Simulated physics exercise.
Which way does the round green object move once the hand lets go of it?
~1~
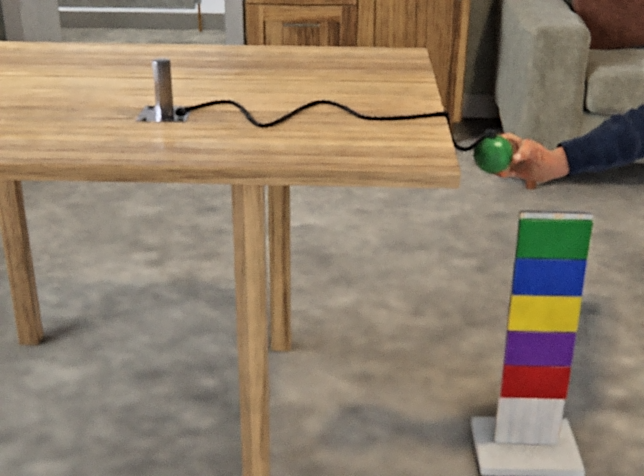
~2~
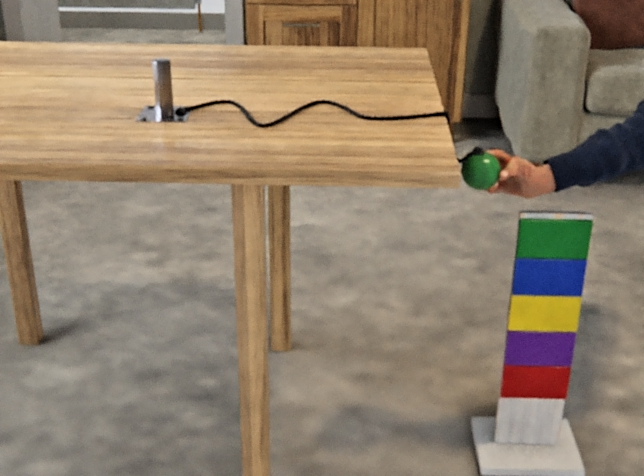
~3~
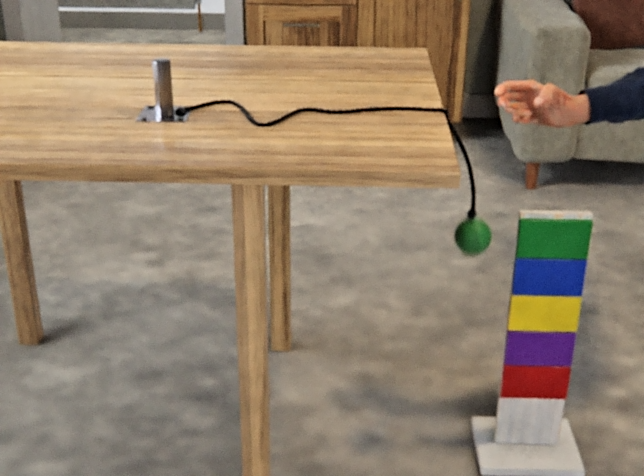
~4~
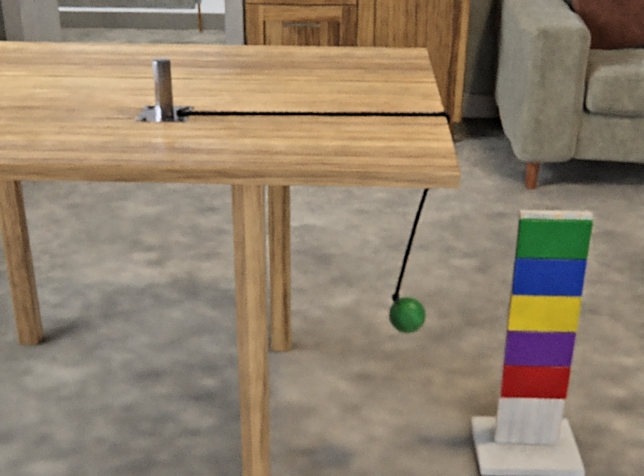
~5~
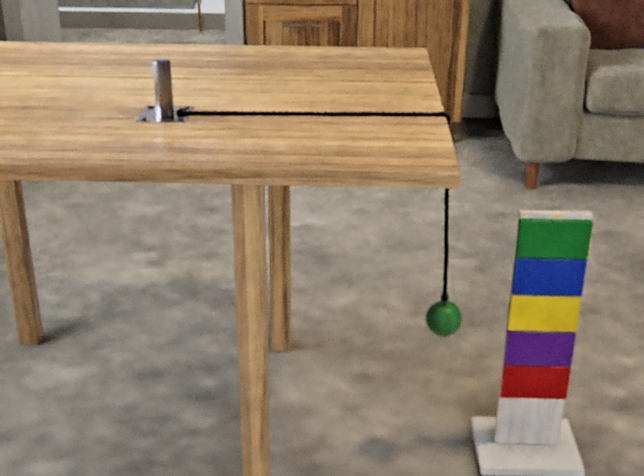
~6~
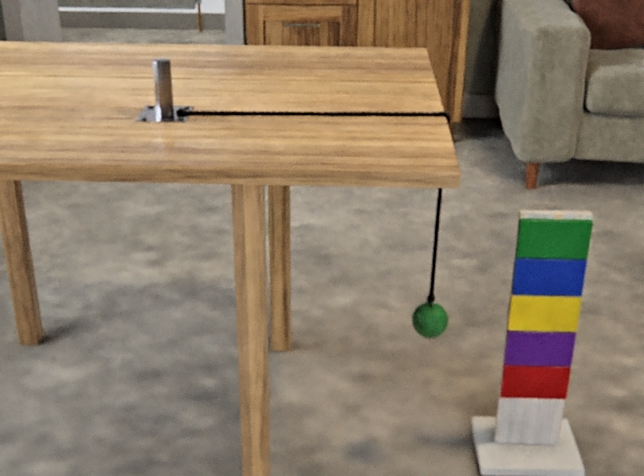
It moves down, dropping below the table edge until it hangs from the cord.
At first, a hand at the right holds a small round green object just past the edge of a wooden table, tied by a slack black cord to a metal post on the tabletop. The hand shifts it slightly left, then lets go and draws back as the object drops. The cord pulls straight across the table, and the object swings left beneath the edge. It swings back to the right, then drifts slightly left again. In the end it hangs below the table on the taut cord, its middle level with the yellow band of the coloured scale.
